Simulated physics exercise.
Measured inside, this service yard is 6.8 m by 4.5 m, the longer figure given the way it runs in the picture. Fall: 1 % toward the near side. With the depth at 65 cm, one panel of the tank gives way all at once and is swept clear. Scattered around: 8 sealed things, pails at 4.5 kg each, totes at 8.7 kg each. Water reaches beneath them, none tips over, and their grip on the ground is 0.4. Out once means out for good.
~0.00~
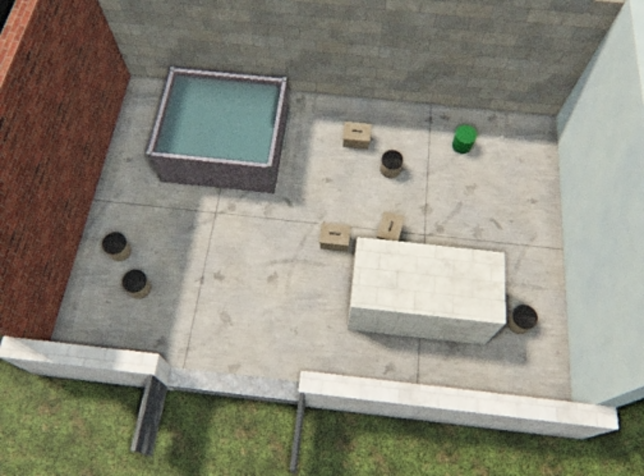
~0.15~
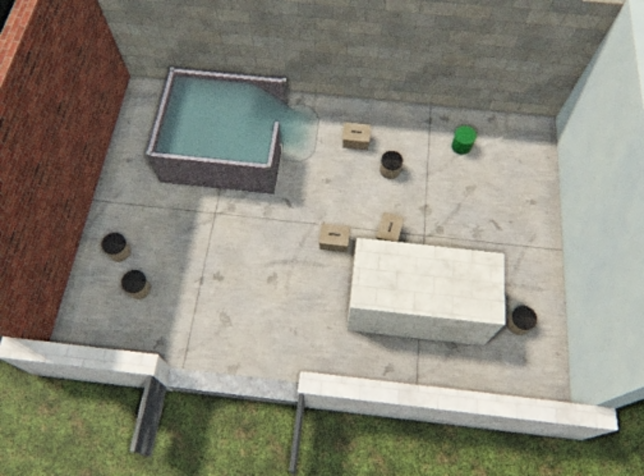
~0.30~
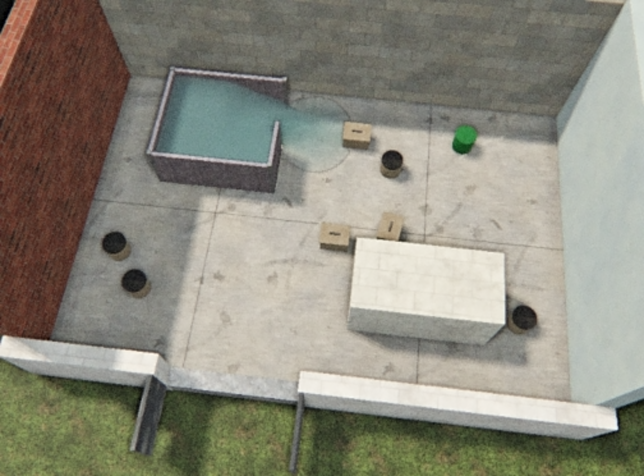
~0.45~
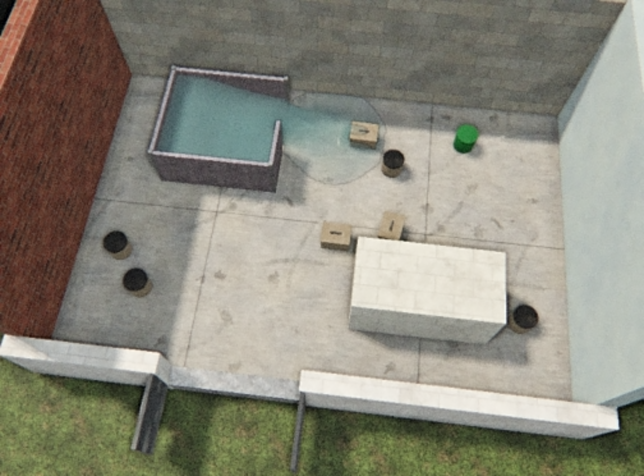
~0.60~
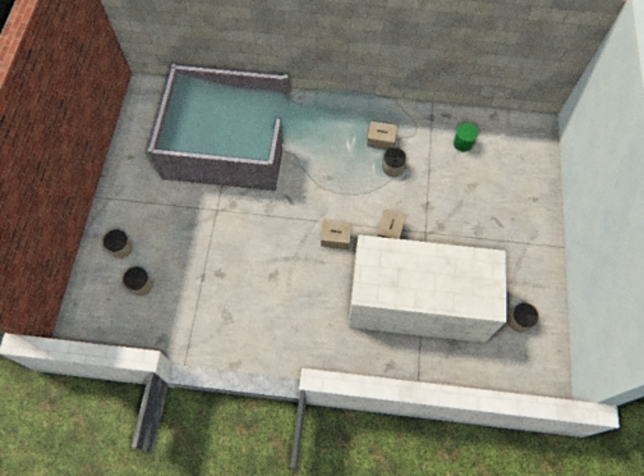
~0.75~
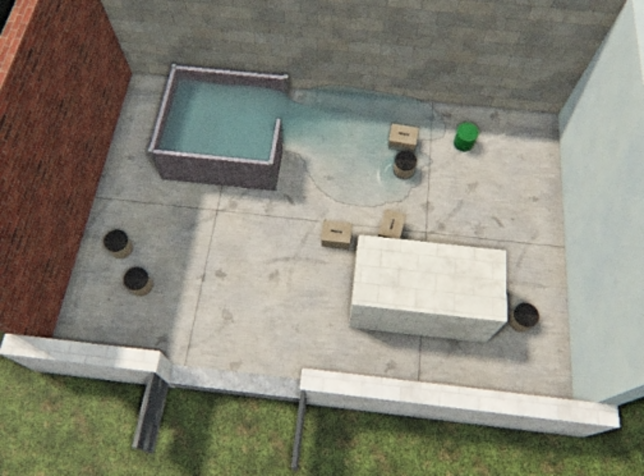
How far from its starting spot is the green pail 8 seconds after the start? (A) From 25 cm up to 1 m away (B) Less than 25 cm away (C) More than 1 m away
Option C: More than 1 m away.
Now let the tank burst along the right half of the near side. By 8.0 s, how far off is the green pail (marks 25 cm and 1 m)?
Note: Green pail unmoved.
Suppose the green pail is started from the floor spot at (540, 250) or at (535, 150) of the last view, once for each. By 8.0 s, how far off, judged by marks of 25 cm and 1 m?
Well, it gets swept off on the first try and gets swept off on the second.
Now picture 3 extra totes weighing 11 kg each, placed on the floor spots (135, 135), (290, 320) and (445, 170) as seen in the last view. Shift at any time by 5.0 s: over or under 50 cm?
The first one ends up inside that, the second inside that, the third beyond that.
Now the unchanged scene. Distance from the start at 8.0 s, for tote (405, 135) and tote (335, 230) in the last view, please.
400 cm and 0 cm, respectively.
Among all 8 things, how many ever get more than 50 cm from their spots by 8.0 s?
All told, that gives 4.
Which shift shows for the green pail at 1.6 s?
Close to 80 cm.
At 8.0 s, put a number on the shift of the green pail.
Around 500 cm from the start.
After 1.6 s the green pail is near (525, 143), 0.8 m from its start, aground; 0 of 8 are out; 0 afloat.
After 3.6 s the green pail is near (548, 328), 3.0 m from its start, afloat; 0 of 8 are out; 3 afloat.
After 5.6 s the green pail is near (440, 372), 3.6 m from its start, afloat; 0 of 8 are out; 2 afloat.
After 8.0 s the green pail is near (157, 315), 5.1 m from its start, aground; 0 of 8 are out; 0 afloat.
